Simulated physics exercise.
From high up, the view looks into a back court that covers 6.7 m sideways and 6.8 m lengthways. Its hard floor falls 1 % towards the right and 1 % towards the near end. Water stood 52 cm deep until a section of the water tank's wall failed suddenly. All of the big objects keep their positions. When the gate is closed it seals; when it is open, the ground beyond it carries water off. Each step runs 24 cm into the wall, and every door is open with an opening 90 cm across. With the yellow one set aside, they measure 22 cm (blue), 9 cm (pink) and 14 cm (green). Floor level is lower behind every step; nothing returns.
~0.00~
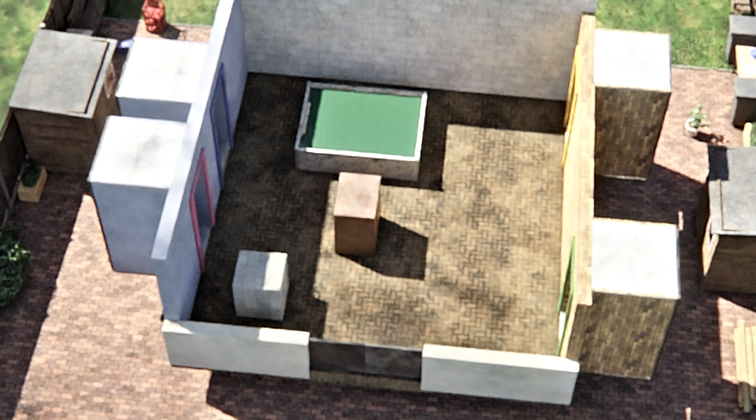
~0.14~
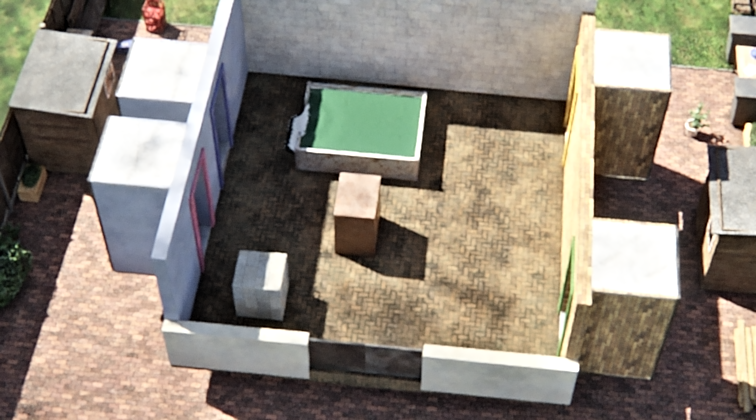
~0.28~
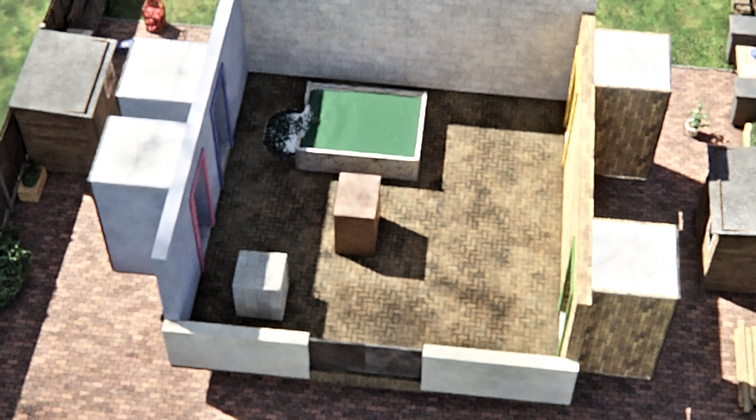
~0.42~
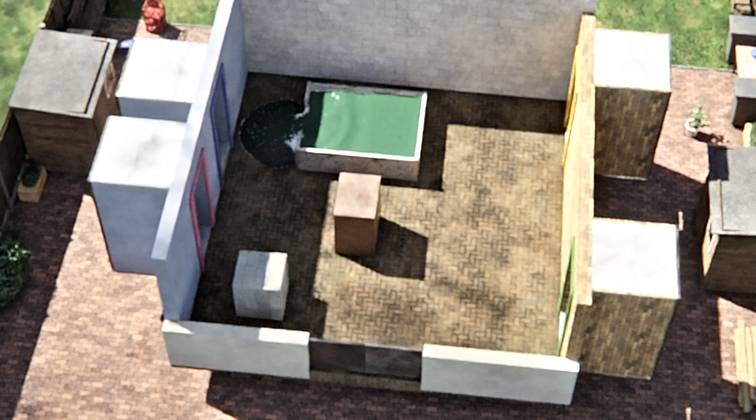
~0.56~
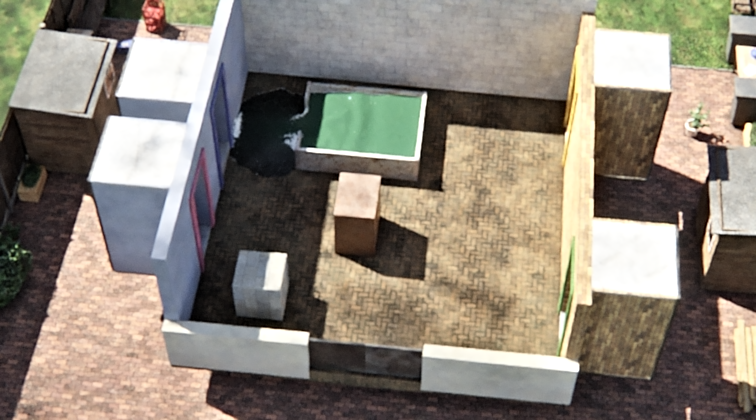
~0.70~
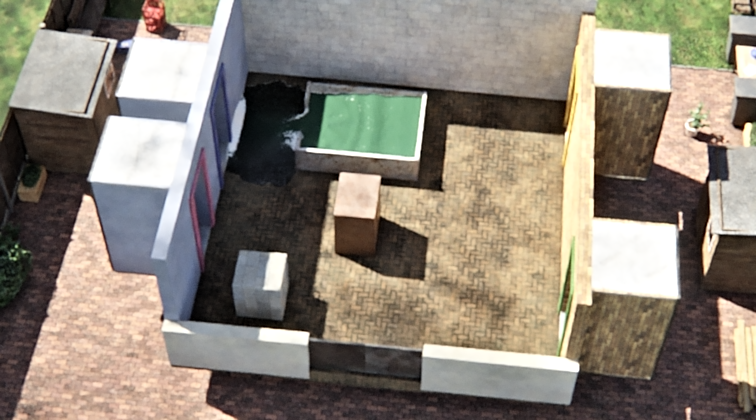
Water poured out of the left side of a green-filled tank in a walled, paved yard, spreading in a dark pool across the floor to the left wall, while the boxes nearby stayed still.
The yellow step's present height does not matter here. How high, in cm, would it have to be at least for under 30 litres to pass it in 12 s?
At least about 7 cm.
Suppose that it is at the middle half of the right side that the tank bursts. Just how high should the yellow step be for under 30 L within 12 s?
In that case about 17 cm.
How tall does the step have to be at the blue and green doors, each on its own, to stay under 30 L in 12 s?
Some 15 cm for blue, some 7.5 cm for green.
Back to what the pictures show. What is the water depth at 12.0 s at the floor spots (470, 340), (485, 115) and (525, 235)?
First spot about 10 cm, second about 2 cm, third about 3 cm.
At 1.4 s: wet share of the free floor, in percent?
Close to 10 per cent of it is wet.
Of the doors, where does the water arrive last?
The green one comes last.
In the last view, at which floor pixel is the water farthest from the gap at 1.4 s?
Lab note: Front tip approx. at (213, 226).
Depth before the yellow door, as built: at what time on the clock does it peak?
Some 6.0 s, more or less.
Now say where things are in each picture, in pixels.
In the first picture, the water tank at (362, 123) is whole and still, 52 cm deep; the yellow door at (572, 110) is dry.
In the second picture, the gap is at (305, 129), the front 0.3 m out at (289, 146); the back of the water tank holds 52 cm.
In the third picture, water pours out at (305, 130) and has run 0.7 m, to (268, 144); about 8 cm deep outside, 52 cm at the back.
In the fourth picture, water pours out at (305, 130) and has run 1.3 m, to (243, 134); about 6 cm deep outside, 52 cm at the back.
In the fifth picture, the front is at (241, 107), 1.4 m from the gap at (305, 130); 2.2 m2 of floor is wet, 52 cm left at the back.
In the sixth picture, the gap is at (305, 130), the front 1.5 m out at (244, 92); the back of the water tank holds 52 cm; 5.4 m in a straight line remain to the yellow door at (572, 110).
After 1.4 s water covers 10 % of the floor, deepest (32 cm) near (245, 128); it has not reached the yellow door.
After 3.0 s water covers 30 % of the floor, deepest (27 cm) near (248, 76); it has not reached the yellow door.
After 12.0 s water covers 85 % of the floor, deepest (12 cm) near (546, 383); 6 cm at the yellow door, 10 litres in over its 9 cm step.
At the yellow door as built, the water arrived by 4.8 s and peaked near 11 cm at 5.8 s.
With a step of 6 cm, 45 litres would have come in within the 12 s; with 8 cm, 17 litres. So under 30 litres takes about 7 cm.
